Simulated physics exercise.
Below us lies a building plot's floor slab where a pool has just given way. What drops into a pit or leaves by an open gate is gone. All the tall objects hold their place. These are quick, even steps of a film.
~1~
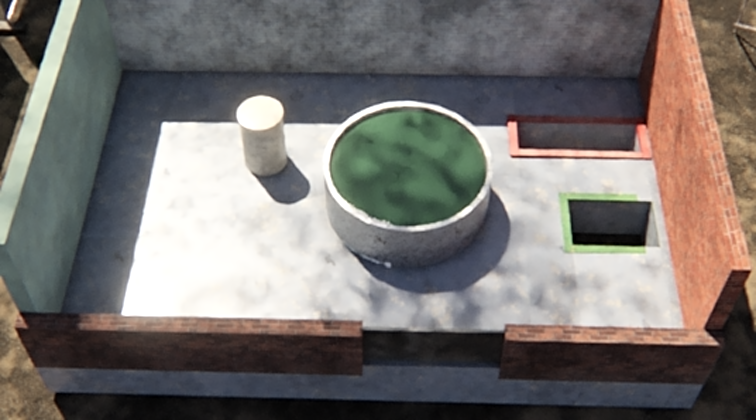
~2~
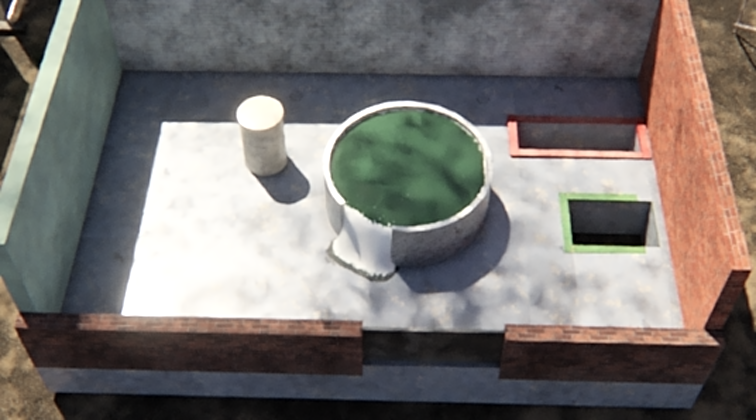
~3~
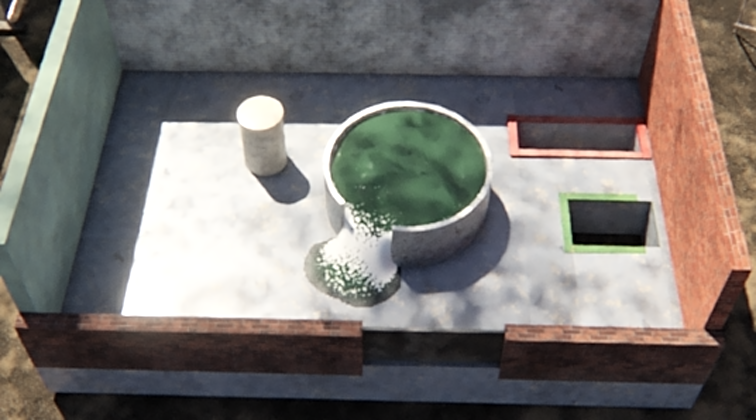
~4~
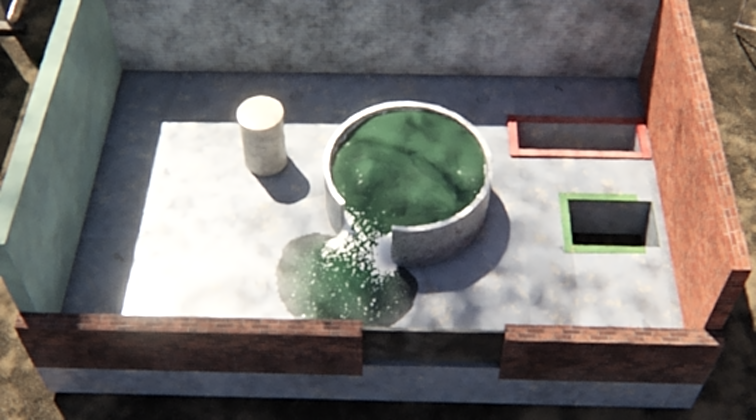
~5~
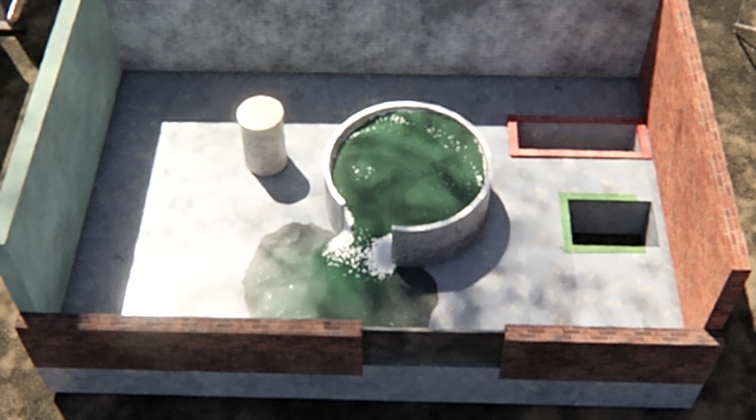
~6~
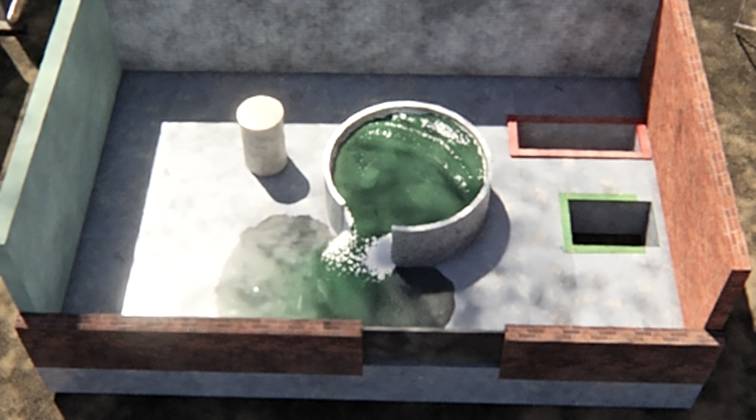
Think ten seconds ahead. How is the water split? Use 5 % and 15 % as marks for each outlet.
One by one: The gate takes under 5 %; the green pit takes between 5 and 15 %; the red pit takes under 5 %.
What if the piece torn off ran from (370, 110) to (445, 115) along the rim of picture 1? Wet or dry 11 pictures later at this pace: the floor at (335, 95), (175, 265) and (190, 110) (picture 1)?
In that order: Under water, not flooded, under water.
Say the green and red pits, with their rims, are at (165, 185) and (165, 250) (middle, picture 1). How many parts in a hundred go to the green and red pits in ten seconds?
Roughly, in per cent: Green 4, red 35.
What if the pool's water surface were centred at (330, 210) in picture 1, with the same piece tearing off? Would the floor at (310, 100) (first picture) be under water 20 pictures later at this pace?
At that place: Not flooded.
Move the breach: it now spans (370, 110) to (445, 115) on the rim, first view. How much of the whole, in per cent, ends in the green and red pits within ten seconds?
In per cent: Green 2, red 30.
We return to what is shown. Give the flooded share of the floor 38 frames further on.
Some 75 per cent.
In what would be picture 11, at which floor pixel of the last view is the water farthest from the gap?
Close to (54, 343).
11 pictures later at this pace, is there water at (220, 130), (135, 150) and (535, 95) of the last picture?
As listed: Free of water, not flooded, not flooded.
A moment on, water covers 20 % of the floor; the gate 0 %, the green pit 0 %, the red pit 0 %.
Next, water covers 30 % of the floor; the gate 0 %, the green pit 0 %, the red pit 0 %.
Then, water covers 55 % of the floor; the gate 0 %, the green pit 1 %, the red pit 0 %.
Later, water covers 75 % of the floor; the gate 0 %, the green pit 4 %, the red pit 0 %.
In the end, water covers 95 % of the floor; the gate 0 %, the green pit 9 %, the red pit 1 %.
